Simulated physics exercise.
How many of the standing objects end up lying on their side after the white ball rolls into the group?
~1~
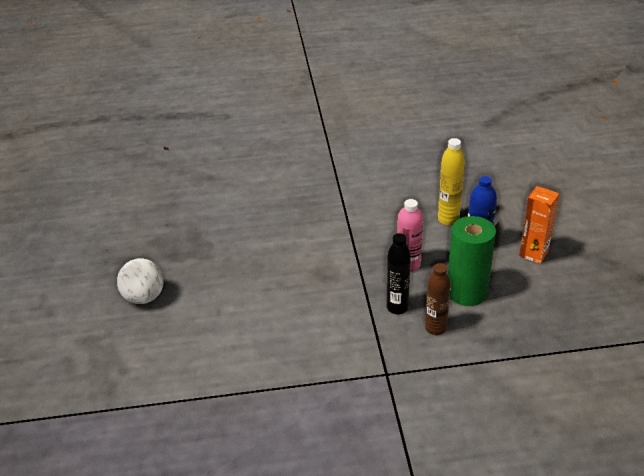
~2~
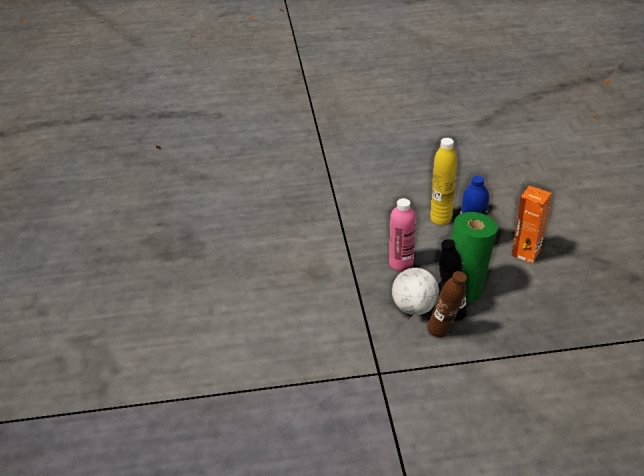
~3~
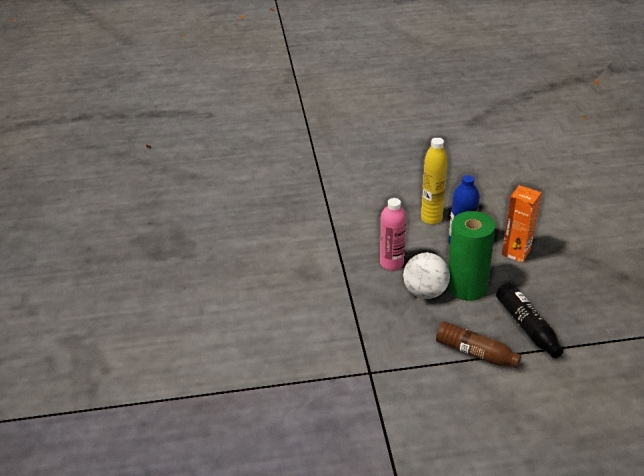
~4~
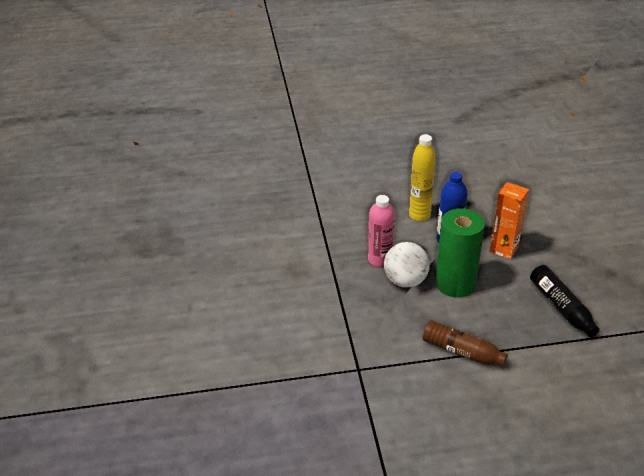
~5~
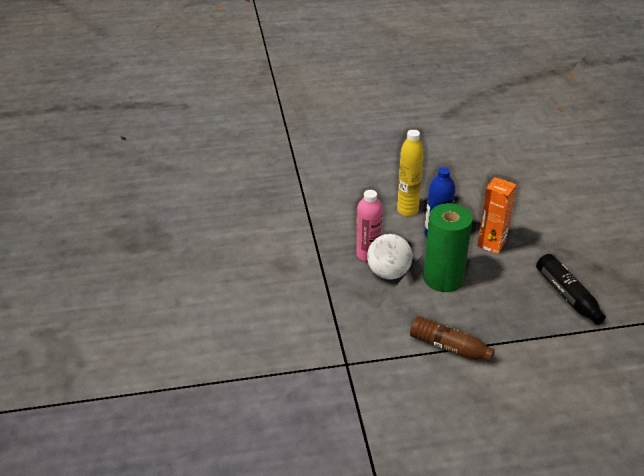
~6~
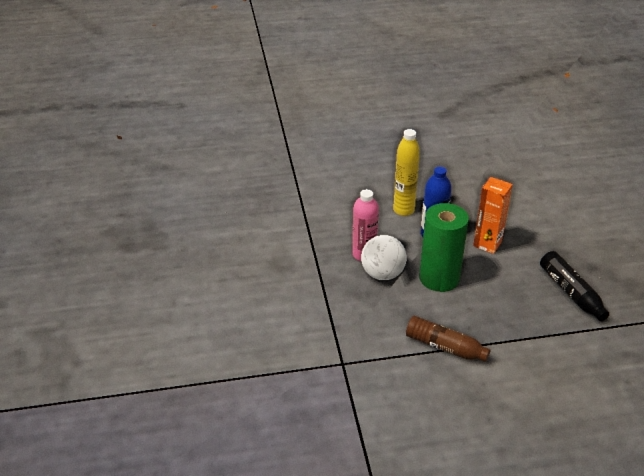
Two of them end up on their side, the black bottle and the brown bottle. The other bottles, the green roll and the orange carton are still standing.
